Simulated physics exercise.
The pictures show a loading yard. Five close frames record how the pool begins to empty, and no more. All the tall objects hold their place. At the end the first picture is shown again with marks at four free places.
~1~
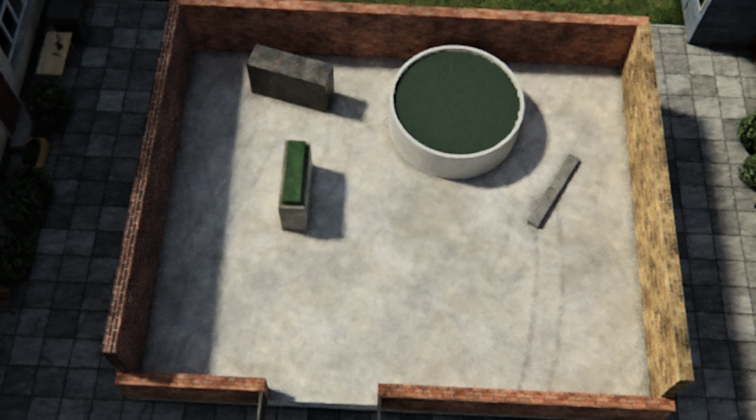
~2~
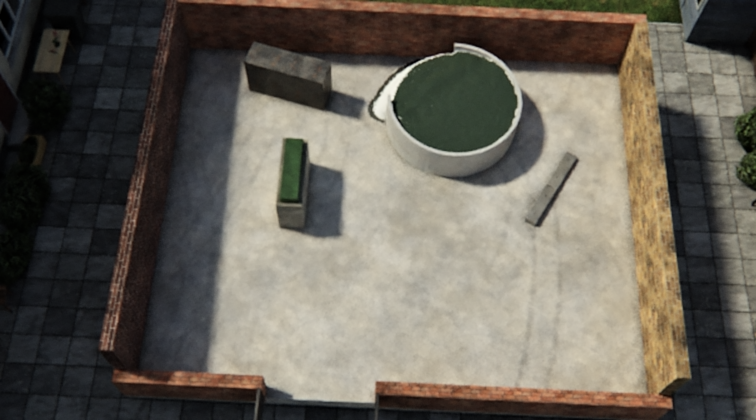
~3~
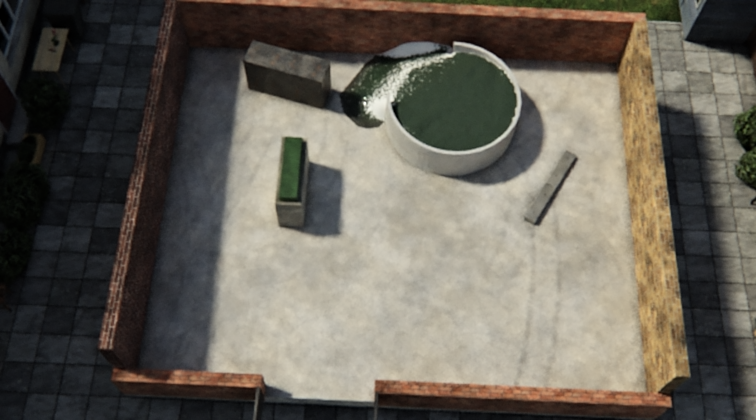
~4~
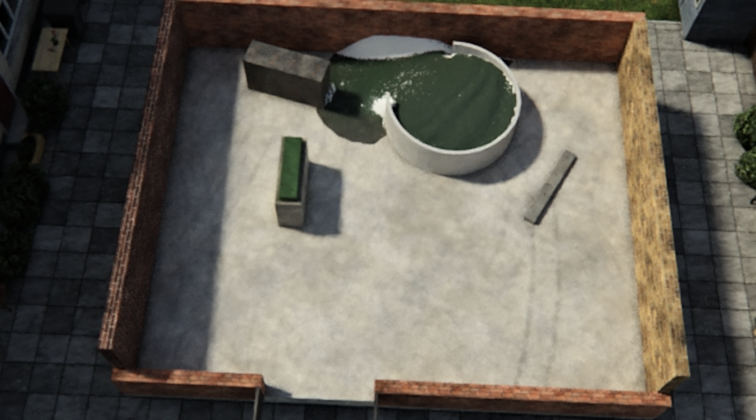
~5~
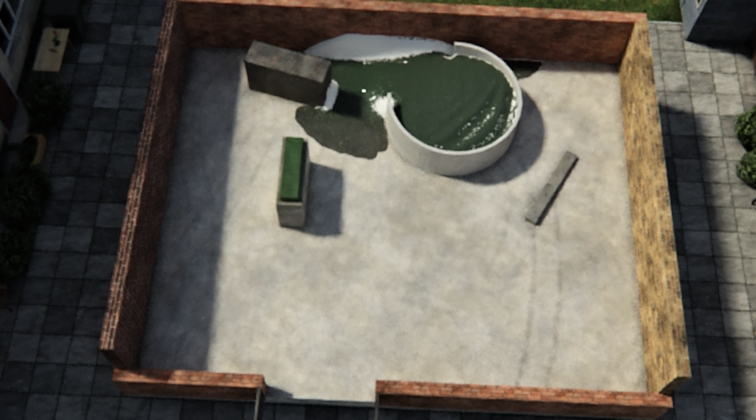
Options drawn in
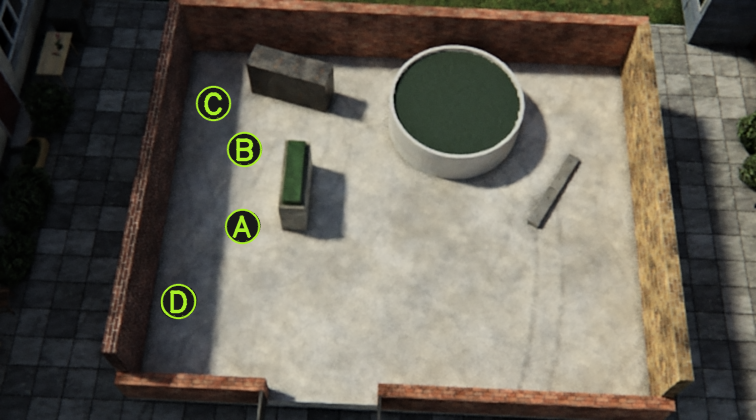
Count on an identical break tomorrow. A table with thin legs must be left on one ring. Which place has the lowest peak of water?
It is A.
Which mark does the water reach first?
That would be B.
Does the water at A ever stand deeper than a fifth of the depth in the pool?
No.
In lime, A at (242, 226); B at (244, 149); C at (213, 103); D at (178, 301).
If A is chosen, the water peaks at about 10 % of the depth that stood in the pool.
If B is chosen, the water peaks at about 23 % of the depth that stood in the pool.
If C is chosen, the water peaks at about 32 % of the depth that stood in the pool.
If D is chosen, the water peaks at about 23 % of the depth that stood in the pool.
